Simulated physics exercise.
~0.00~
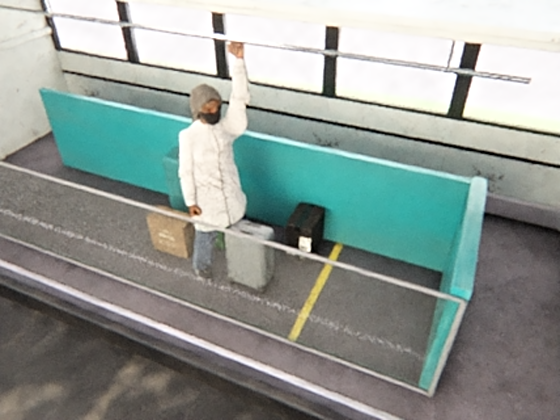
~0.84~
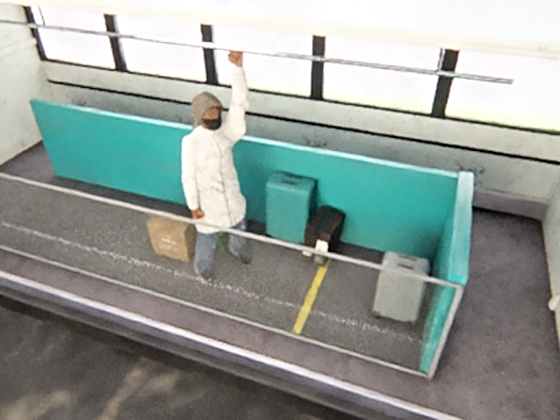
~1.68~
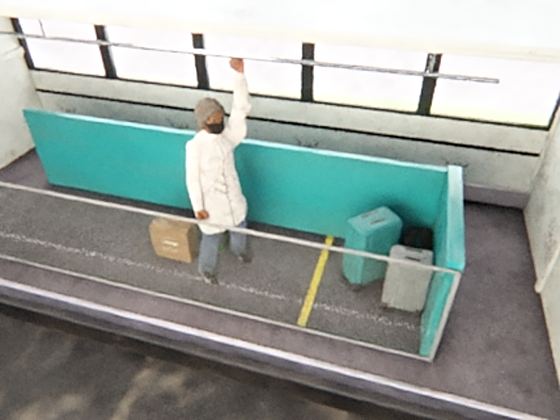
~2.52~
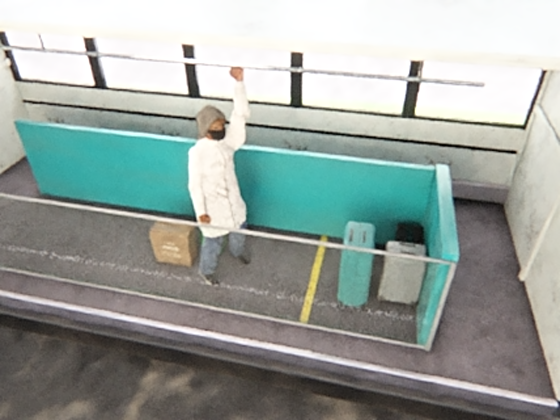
The video shows a masked traveller in a white coat holding an overhead rail in a teal-walled tram bay as a grey case, a teal case and a black pack slide right, ending upright past the yellow line near the end wall, while a brown carton stays put.
